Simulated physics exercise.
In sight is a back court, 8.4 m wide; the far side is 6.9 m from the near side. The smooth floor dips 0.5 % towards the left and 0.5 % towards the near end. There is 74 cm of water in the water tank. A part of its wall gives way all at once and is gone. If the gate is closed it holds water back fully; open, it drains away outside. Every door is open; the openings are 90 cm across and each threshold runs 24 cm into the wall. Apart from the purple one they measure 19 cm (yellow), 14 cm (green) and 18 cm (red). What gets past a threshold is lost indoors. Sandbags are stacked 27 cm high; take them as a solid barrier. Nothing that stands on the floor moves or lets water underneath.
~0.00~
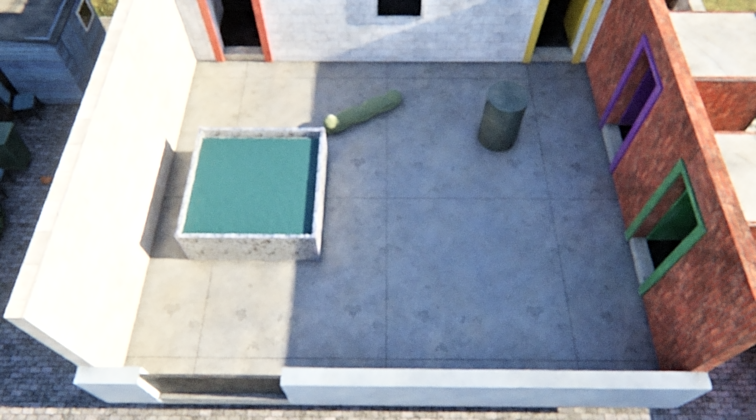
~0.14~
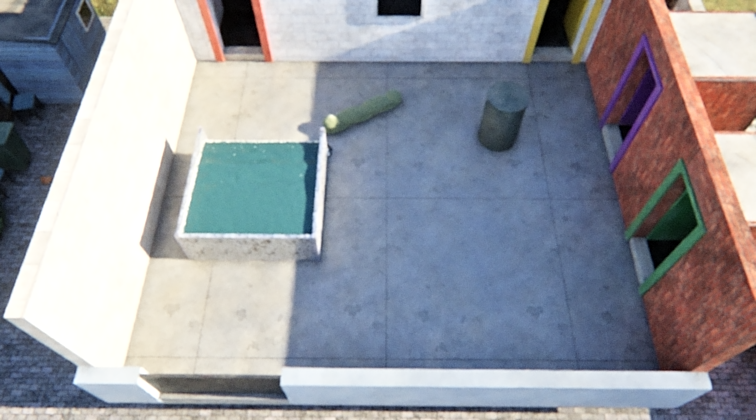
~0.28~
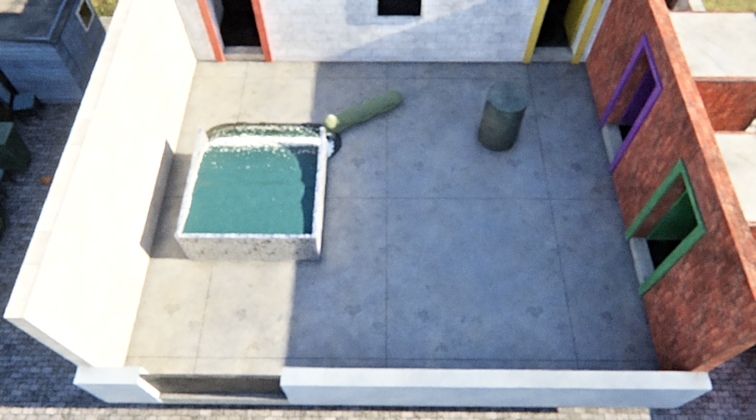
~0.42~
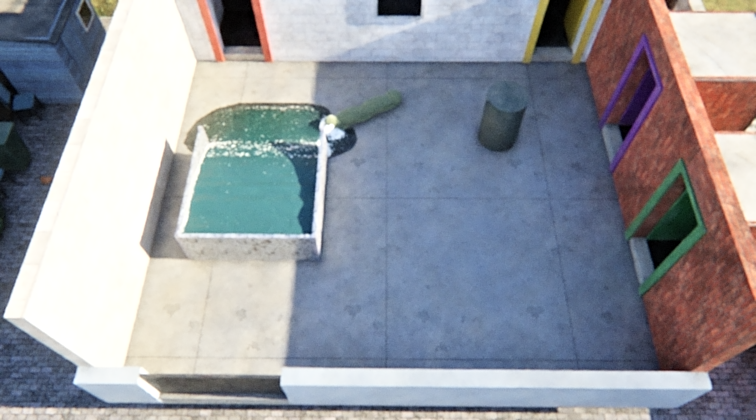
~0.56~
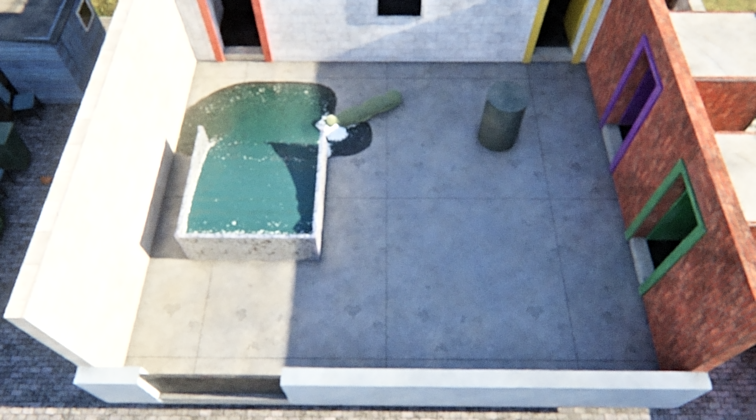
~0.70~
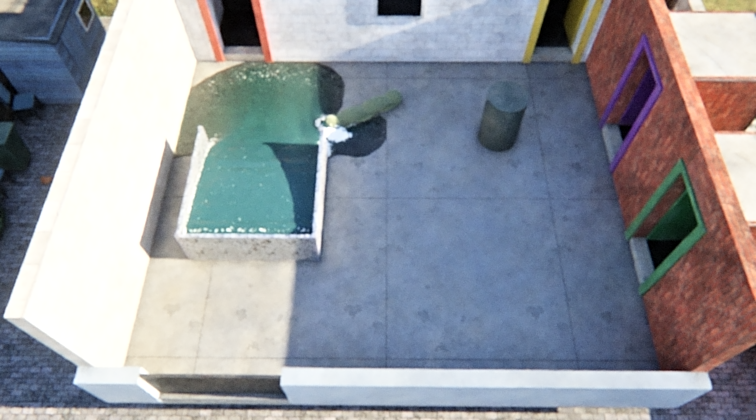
The video shows a walled courtyard with colored doorways, a square water tank, and two green cylindrical objects. The tank's far wall disappears, and water pours out, spreading across the floor toward the back and around one end of the lying cylinder.
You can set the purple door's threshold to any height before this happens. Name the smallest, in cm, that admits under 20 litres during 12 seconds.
Close to 7.5 cm is just enough.
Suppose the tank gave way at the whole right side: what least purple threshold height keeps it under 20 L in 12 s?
Some 19 cm.
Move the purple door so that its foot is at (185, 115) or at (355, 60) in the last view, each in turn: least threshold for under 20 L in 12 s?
Roughly 22 and 20 cm.
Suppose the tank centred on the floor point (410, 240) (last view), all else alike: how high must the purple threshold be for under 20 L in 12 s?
Some 8.5 cm.
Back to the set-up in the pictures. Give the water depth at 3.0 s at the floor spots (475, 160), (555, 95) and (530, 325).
In that order: 2, 3 and 0 cm.
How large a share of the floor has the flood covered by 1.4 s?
Near 20 per cent is wet.
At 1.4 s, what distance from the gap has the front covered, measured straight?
Roughly 3.6 m.
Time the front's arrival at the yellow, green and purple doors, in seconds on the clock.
Yellow 2.8 s, green 5.0 s, purple 3.8 s.
After 1.4 s water covers 20 % of the floor, deepest (48 cm) near (287, 68); it has not reached the purple door.
After 3.0 s water covers 35 % of the floor, deepest (34 cm) near (197, 62); it has not reached the purple door.
After 12.0 s water covers 95 % of the floor, deepest (11 cm) near (121, 382); 4 cm at the purple door, 0 litres in over its 21 cm threshold.
At the purple door as built, the water arrived by 3.9 s and peaked near 13 cm at 4.2 s.
Run again over the same 12 s with other heights there, 32 litres in over 6 cm, 7 litres over 9.5 cm. The limit of 20 litres is kept from about 7.5 cm up.
